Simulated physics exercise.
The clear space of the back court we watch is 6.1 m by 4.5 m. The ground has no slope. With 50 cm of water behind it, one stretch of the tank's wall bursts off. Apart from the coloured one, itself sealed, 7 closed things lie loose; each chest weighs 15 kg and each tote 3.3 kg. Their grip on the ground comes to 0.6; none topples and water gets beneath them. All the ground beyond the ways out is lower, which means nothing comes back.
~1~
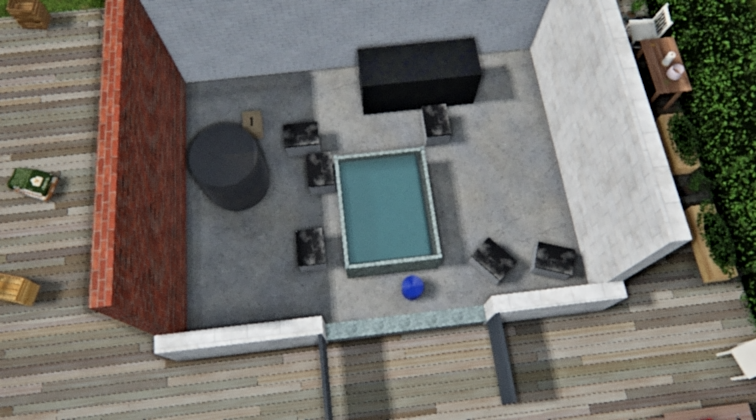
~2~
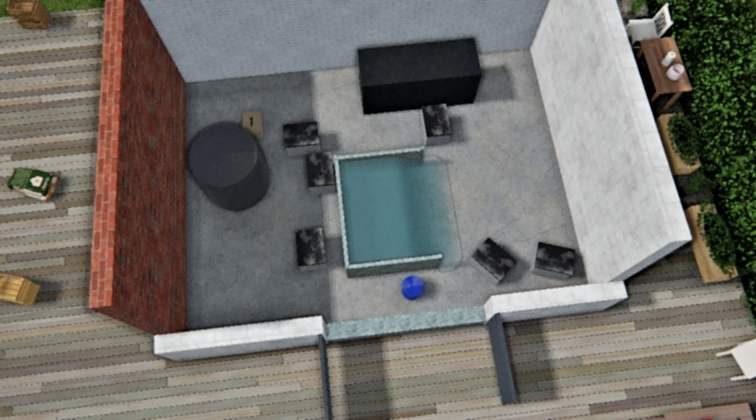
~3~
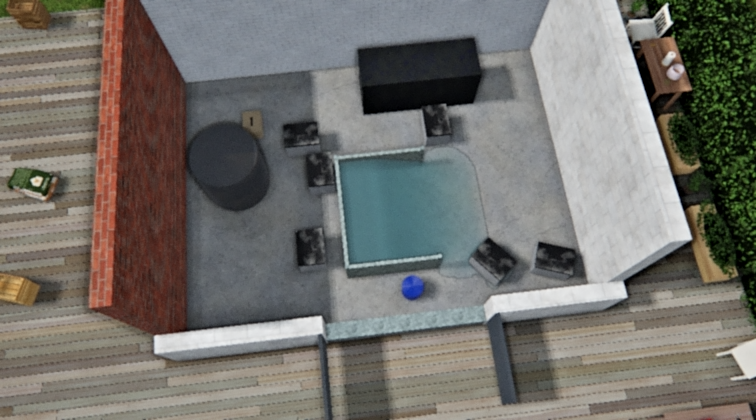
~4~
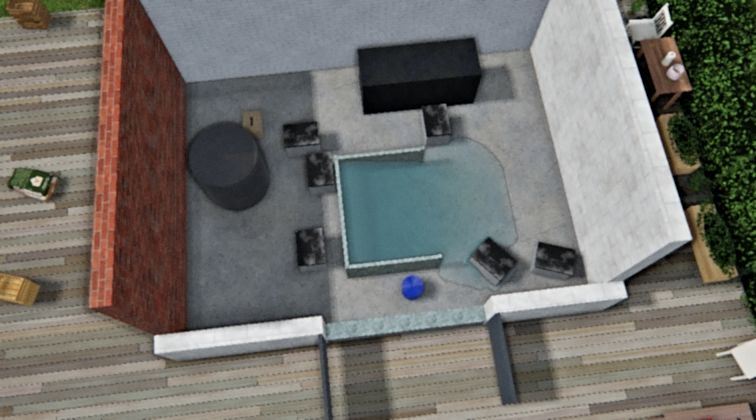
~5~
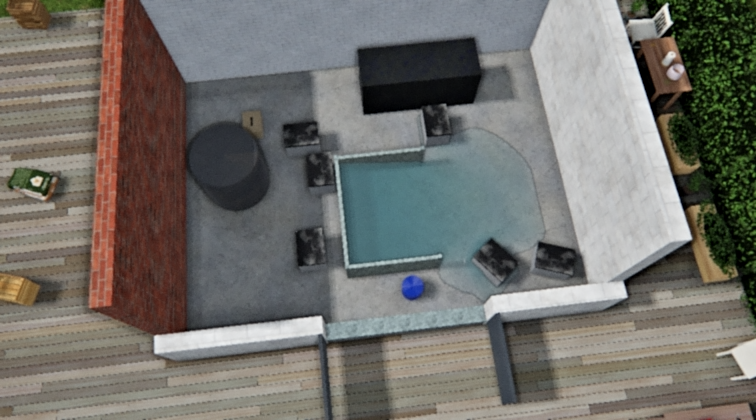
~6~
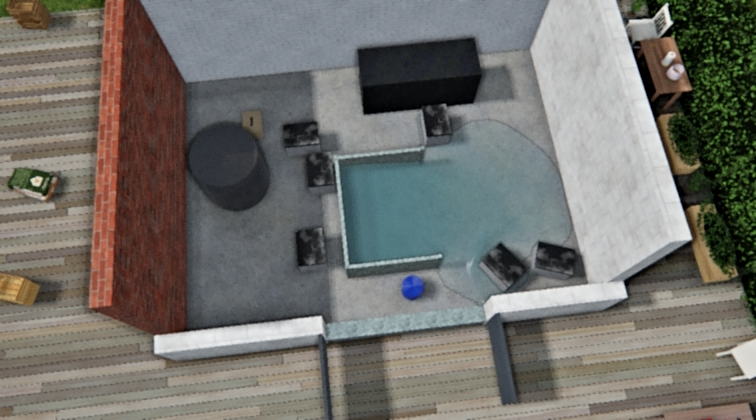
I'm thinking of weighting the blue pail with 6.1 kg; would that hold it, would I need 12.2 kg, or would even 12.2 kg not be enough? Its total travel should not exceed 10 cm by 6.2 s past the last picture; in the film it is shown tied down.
You'd need 12.2 kg.
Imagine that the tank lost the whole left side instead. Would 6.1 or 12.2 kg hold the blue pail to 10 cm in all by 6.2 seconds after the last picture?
So only the heavier pick.
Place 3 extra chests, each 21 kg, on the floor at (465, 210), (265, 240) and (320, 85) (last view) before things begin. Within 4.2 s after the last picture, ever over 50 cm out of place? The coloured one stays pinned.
In that order: Farther, then not as far, then not as far.
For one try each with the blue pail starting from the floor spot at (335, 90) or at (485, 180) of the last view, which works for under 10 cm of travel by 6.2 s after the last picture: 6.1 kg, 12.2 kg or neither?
Well, the little one does for the first, nothing does it for the second.
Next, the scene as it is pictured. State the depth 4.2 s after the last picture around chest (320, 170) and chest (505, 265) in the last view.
First about 0 cm, second about 7 cm.
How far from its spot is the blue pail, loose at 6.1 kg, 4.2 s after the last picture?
About 40 cm.
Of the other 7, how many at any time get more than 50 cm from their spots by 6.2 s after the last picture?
3.
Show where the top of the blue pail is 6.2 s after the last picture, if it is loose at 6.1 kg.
It should be close to (387, 295) in the last view.
Then, 0.6 s after the last picture the blue pail would be 0 cm from its start with 6.1 kg and 0 cm from its start with 12.2 kg; 0 cm of water round it then.
Then, 2.3 s after the last picture the blue pail would be 0 cm from its start with 6.1 kg and 0 cm from its start with 12.2 kg; 1 cm of water round it then.
Then, 4.2 s after the last picture the blue pail would be 41 cm from its start with 6.1 kg and 0 cm from its start with 12.2 kg; 4 cm of water round it then.
Then, 6.2 s after the last picture the blue pail would be 41 cm from its start with 6.1 kg and 0 cm from its start with 12.2 kg; 2 cm of water round it then.
